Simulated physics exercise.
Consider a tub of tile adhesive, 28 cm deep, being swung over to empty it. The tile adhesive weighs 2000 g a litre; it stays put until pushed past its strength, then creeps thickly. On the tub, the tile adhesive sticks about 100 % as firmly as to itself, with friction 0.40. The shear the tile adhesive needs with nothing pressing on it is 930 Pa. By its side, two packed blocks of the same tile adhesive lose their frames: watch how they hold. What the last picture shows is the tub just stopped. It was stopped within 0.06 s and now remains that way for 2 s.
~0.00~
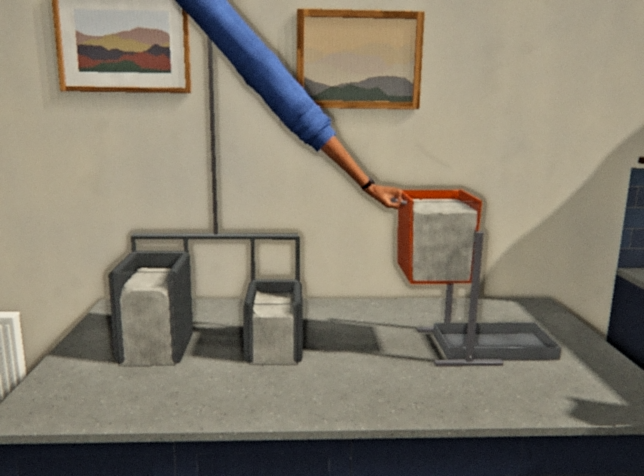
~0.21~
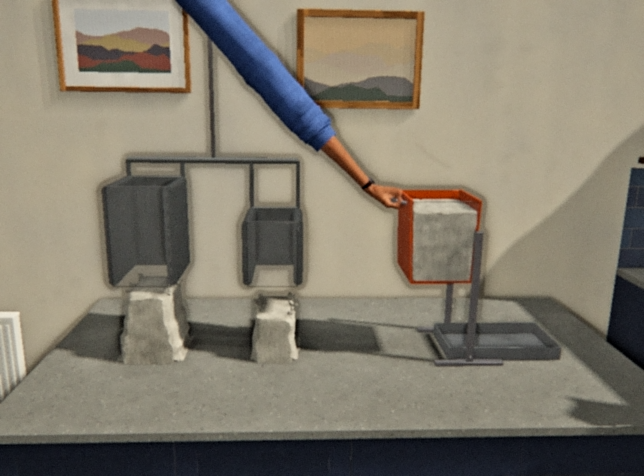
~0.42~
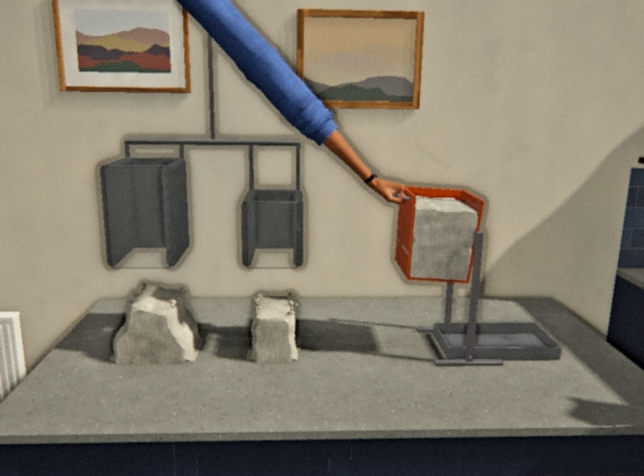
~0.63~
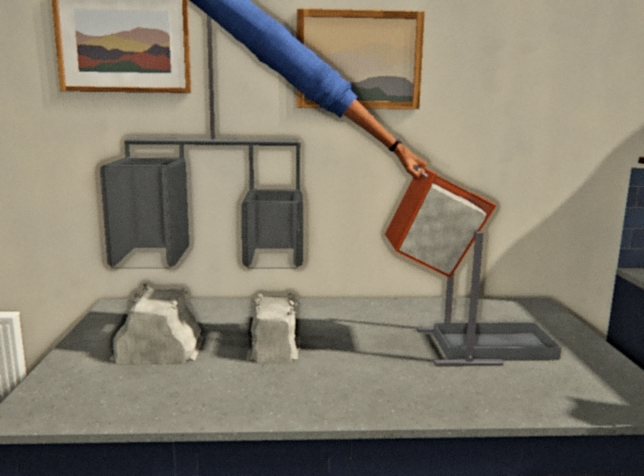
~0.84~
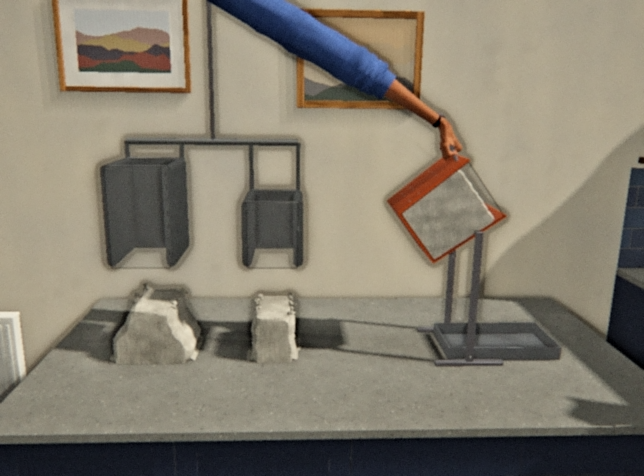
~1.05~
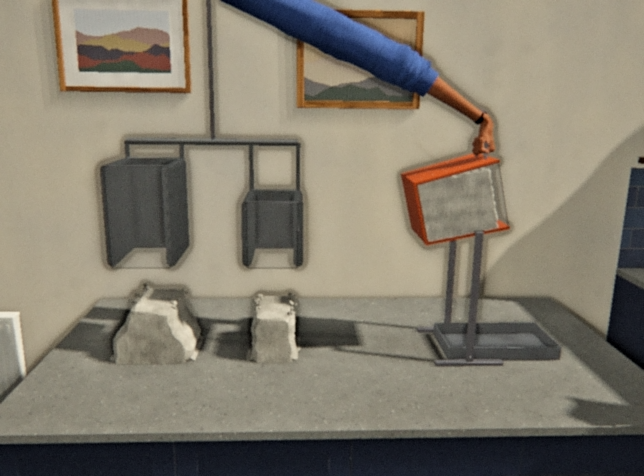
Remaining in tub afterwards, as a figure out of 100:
Near 100 %.
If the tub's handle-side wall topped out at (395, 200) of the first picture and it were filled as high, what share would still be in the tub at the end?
I'd put it at close to 100 per cent.
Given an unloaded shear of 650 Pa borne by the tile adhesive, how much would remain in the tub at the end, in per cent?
I'd expect about 100 percent.
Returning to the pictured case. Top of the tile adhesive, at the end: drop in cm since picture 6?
Roughly 0 cm.
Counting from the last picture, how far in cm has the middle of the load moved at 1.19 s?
Something like 0 cm, I'd say.
After 1.19 s, the tub is at 76 degrees and holds 100 %.
After 1.36 s, the tub is at 76 degrees and holds 100 %.
After 1.53 s, the tub is at 76 degrees and holds 100 %.
After 1.70 s, the tub is at 76 degrees and holds 100 %.
After 3.05 s, the tub is at 76 degrees and holds 100 %.
